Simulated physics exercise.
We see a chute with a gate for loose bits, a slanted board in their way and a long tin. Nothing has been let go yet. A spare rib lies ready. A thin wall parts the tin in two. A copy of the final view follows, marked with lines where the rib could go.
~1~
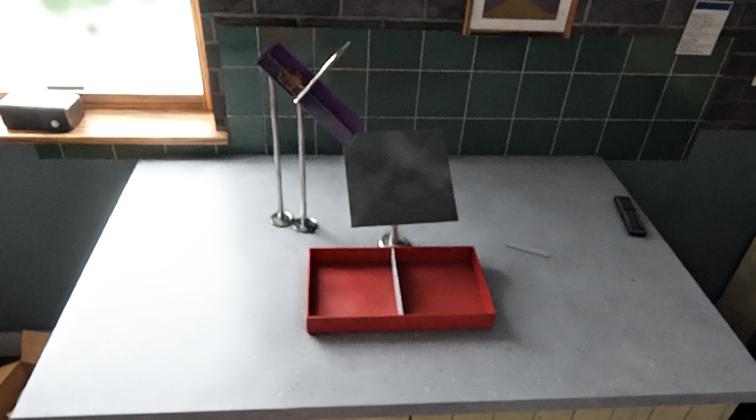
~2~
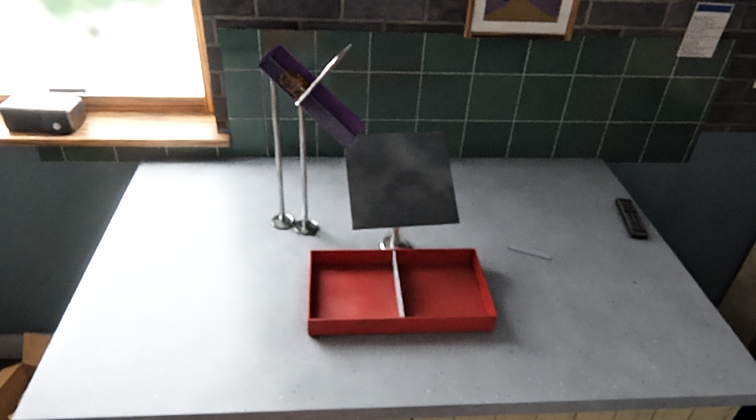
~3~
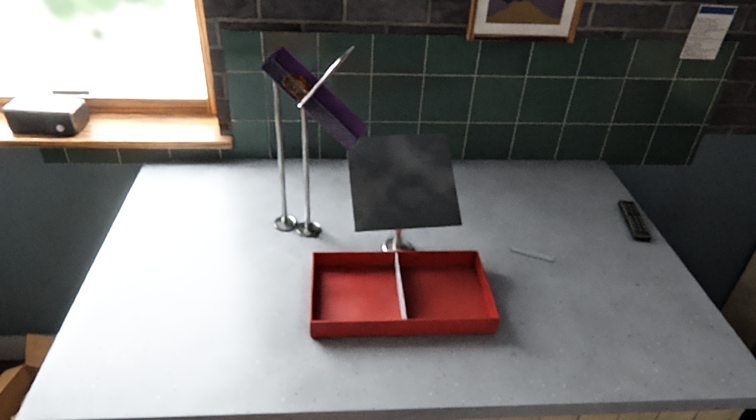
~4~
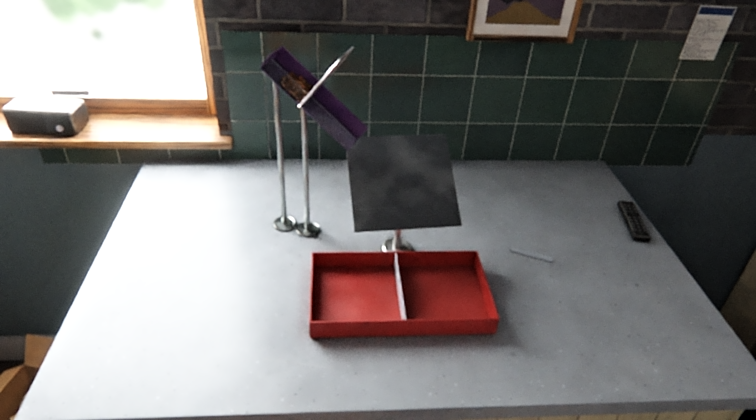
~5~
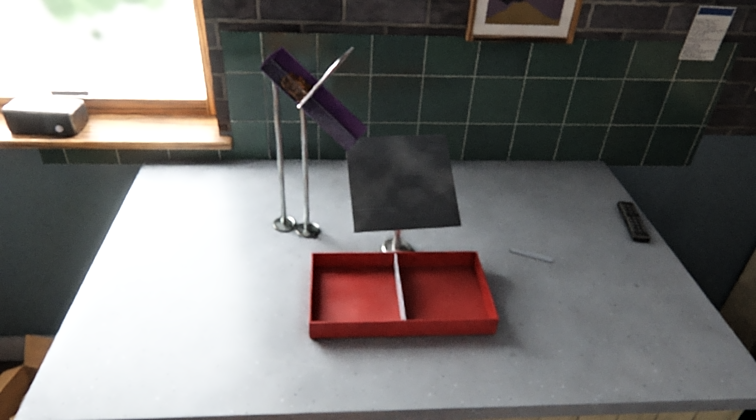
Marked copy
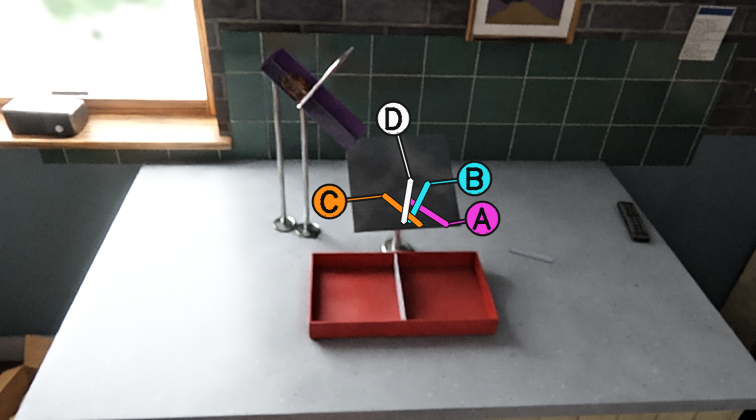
On a grey counter, a purple chute, a tilted dark board and a red tin stay still.
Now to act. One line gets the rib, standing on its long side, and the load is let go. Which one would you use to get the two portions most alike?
Line B does it best.
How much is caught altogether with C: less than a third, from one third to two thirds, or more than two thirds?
More than two thirds.
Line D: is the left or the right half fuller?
The left half.
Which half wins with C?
Right.
On the marked copy, line A from (407, 199) to (446, 224); line B from (427, 183) to (409, 220); line C from (384, 195) to (419, 224); line D from (410, 180) to (403, 221).
If A is chosen, of what is caught, a small part in the left half, most in the right.
If B is chosen, of what is caught, about half in the left half, about half in the right.
If C is chosen, of what is caught, about a quarter in the left half, most in the right.
If D is chosen, of what is caught, most in the left half, a small part in the right.
